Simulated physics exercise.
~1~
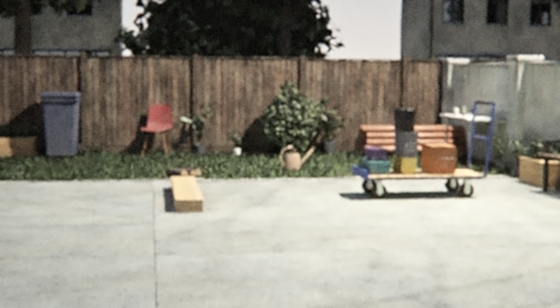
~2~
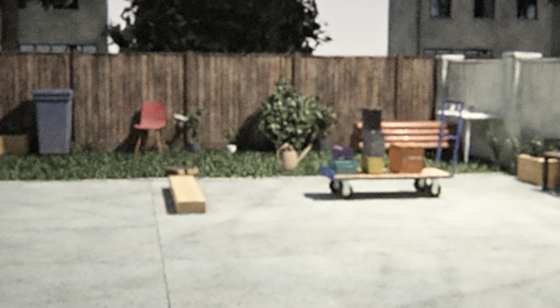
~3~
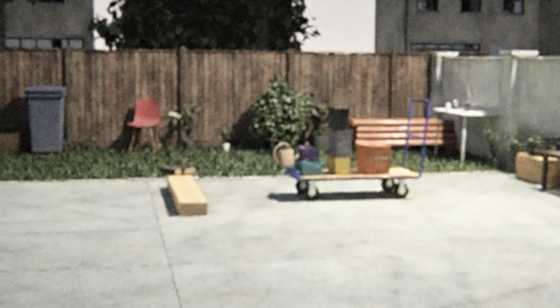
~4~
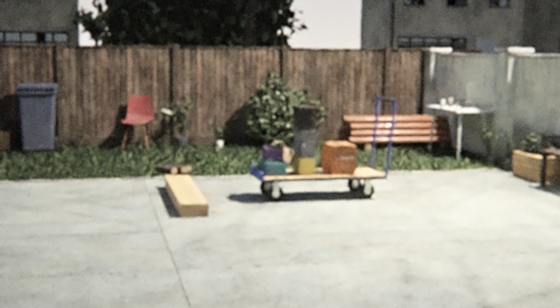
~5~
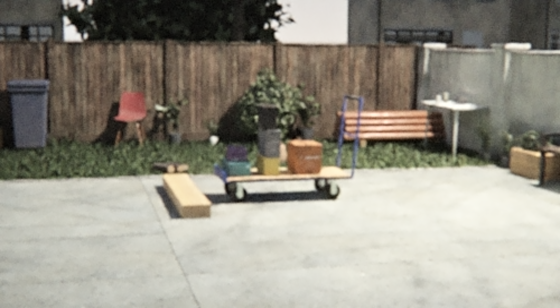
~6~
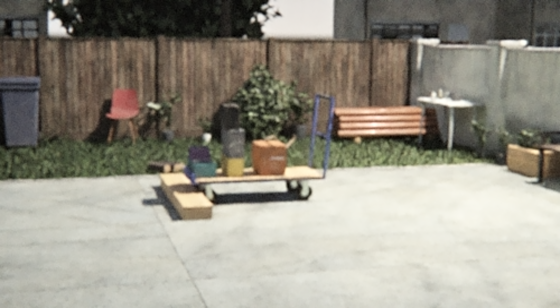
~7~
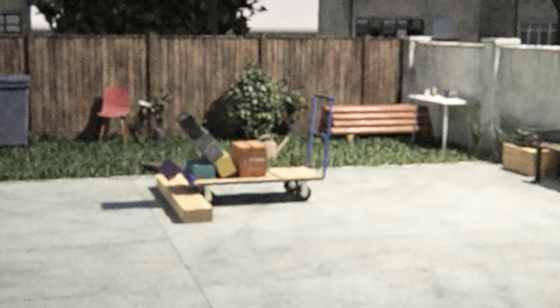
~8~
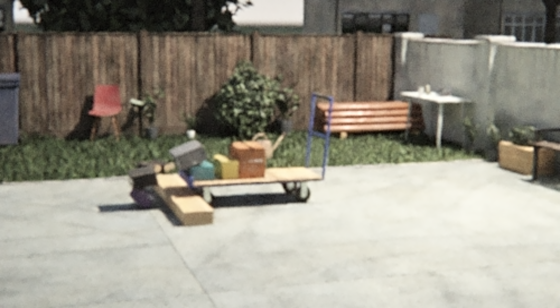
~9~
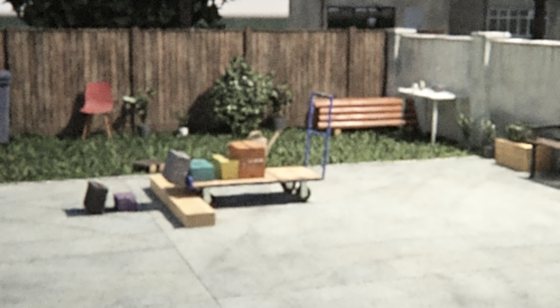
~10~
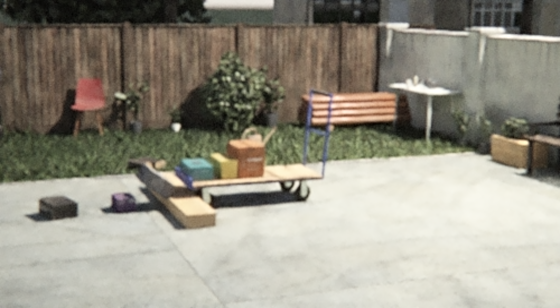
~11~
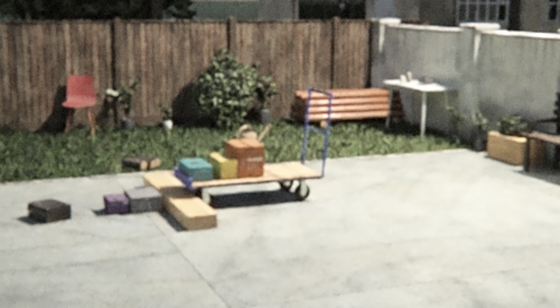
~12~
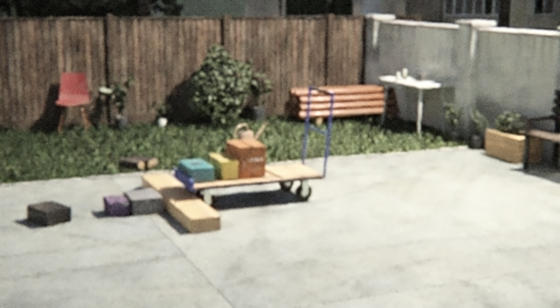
The video shows a flat trolley loaded with coloured boxes rolling left across a paved yard until it stops abruptly at a low kerb, where the black, grey and purple boxes tumble off onto the ground while the orange, yellow and teal ones stay aboard.
